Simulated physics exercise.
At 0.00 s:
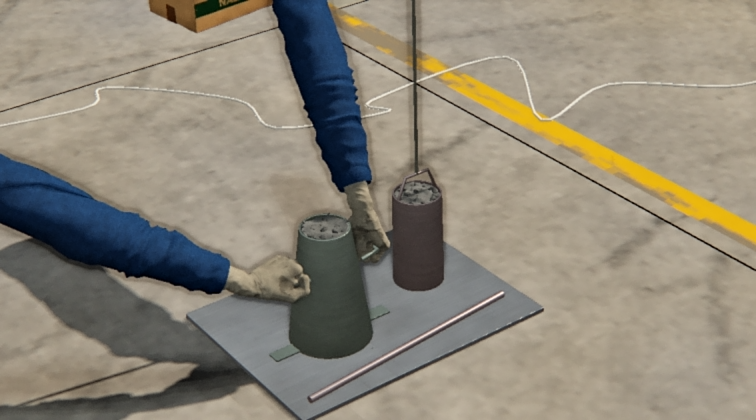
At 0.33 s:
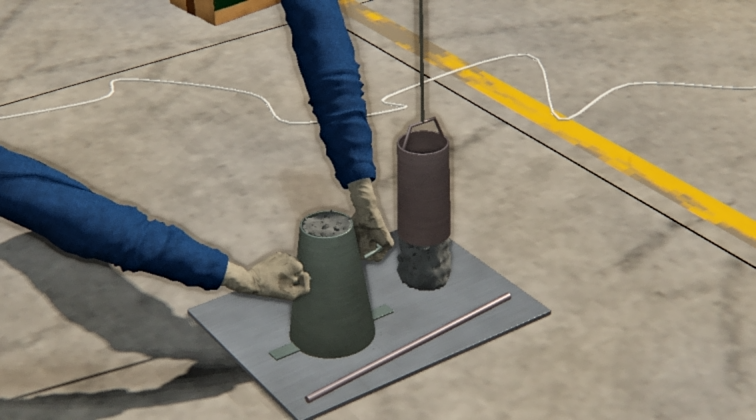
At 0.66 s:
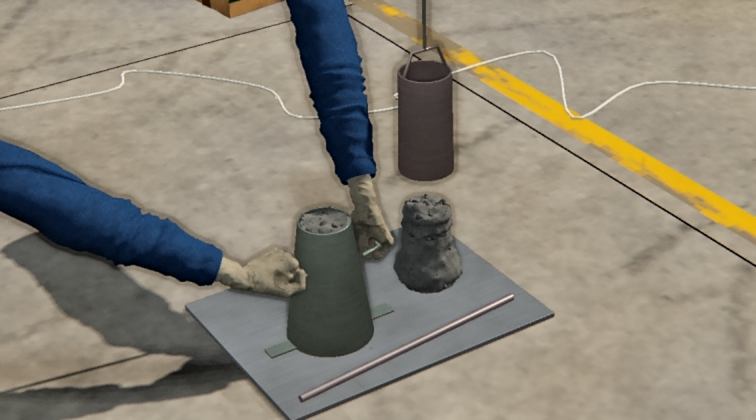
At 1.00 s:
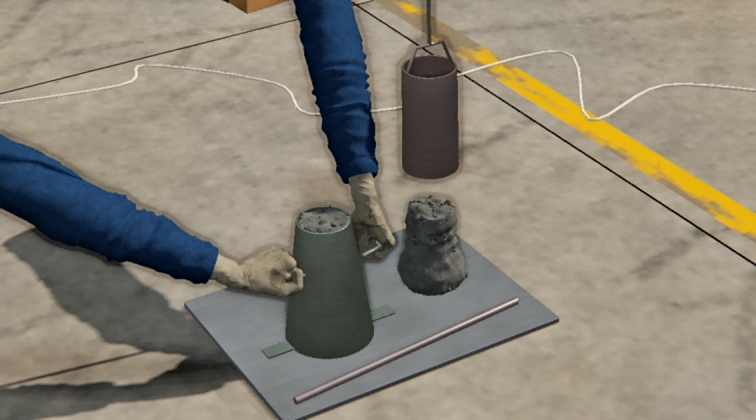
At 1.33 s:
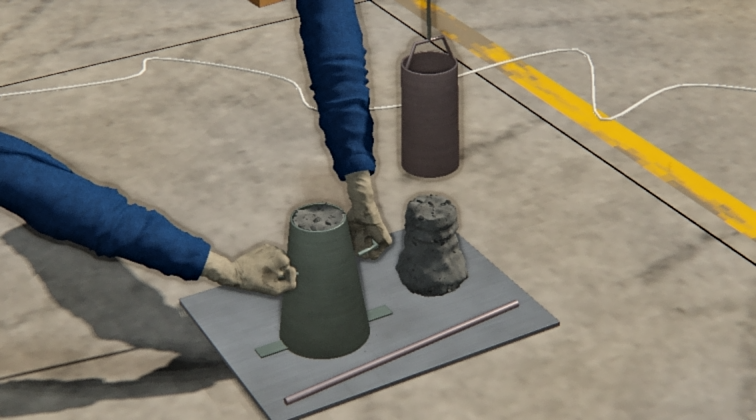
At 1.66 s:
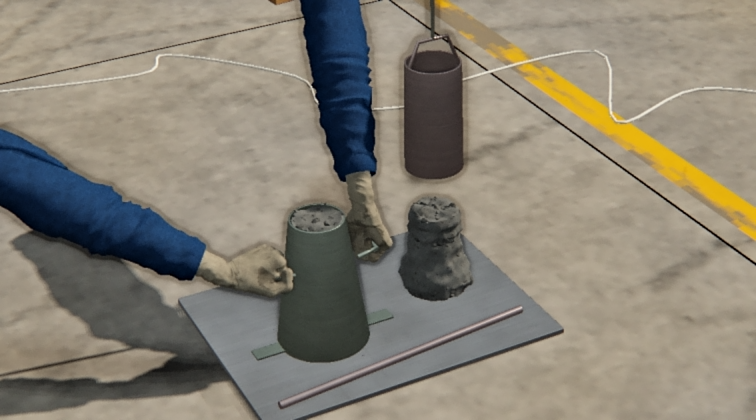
A dark bottomless pot rises off a gray heap while gloved hands hold a still green cone.
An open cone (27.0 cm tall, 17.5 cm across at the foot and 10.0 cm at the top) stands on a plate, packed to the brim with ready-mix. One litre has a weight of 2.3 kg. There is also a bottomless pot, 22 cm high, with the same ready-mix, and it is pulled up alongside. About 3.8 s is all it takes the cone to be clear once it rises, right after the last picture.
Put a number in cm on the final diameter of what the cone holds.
Around 20 cm.
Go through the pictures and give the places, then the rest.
The first frame shows middle of the pot's mouth at (417, 193), still down; middle of the cone's top at (325, 228), not yet moved.
The second frame shows middle of the pot's mouth at (423, 143), raised 12 cm; middle of the cone's top at (327, 225), not yet moved.
The third frame shows middle of the pot's mouth at (425, 72), raised 27 cm; the heap from the pot 18 cm high and 14 cm wide, top at (427, 207); middle of the cone's top at (324, 222), not yet moved.
The fourth frame shows middle of the pot's mouth at (429, 68), raised 28 cm; the heap from the pot 18 cm high and 14 cm wide, top at (431, 208); middle of the cone's top at (323, 221), not yet moved.
The fifth frame shows middle of the pot's mouth at (429, 64), raised 28 cm; the heap from the pot 18 cm high and 15 cm wide, top at (431, 208); middle of the cone's top at (318, 218), not yet moved.
The sixth frame shows middle of the pot's mouth at (433, 63), raised 28 cm; the heap from the pot 18 cm high and 15 cm wide, top at (434, 210); middle of the cone's top at (317, 219), not yet moved.
By 2.6 s, the cone is up 6.2 cm; the ready-mix has come down 2.5 cm to 25 cm and is 19 cm wide.
By 3.6 s, the cone is up 17 cm; the ready-mix has come down 3.3 cm to 24 cm and is 19 cm wide.
By 4.5 s, the cone is up 27 cm; the ready-mix has come down 3.5 cm to 24 cm and is 20 cm wide.
By 5.7 s, the cone is clear; the ready-mix has come down 3.7 cm to 23 cm and is 20 cm wide.
By 6.1 s, at rest, the cone is clear; the ready-mix has come down 3.7 cm to 23 cm and is 20 cm wide.
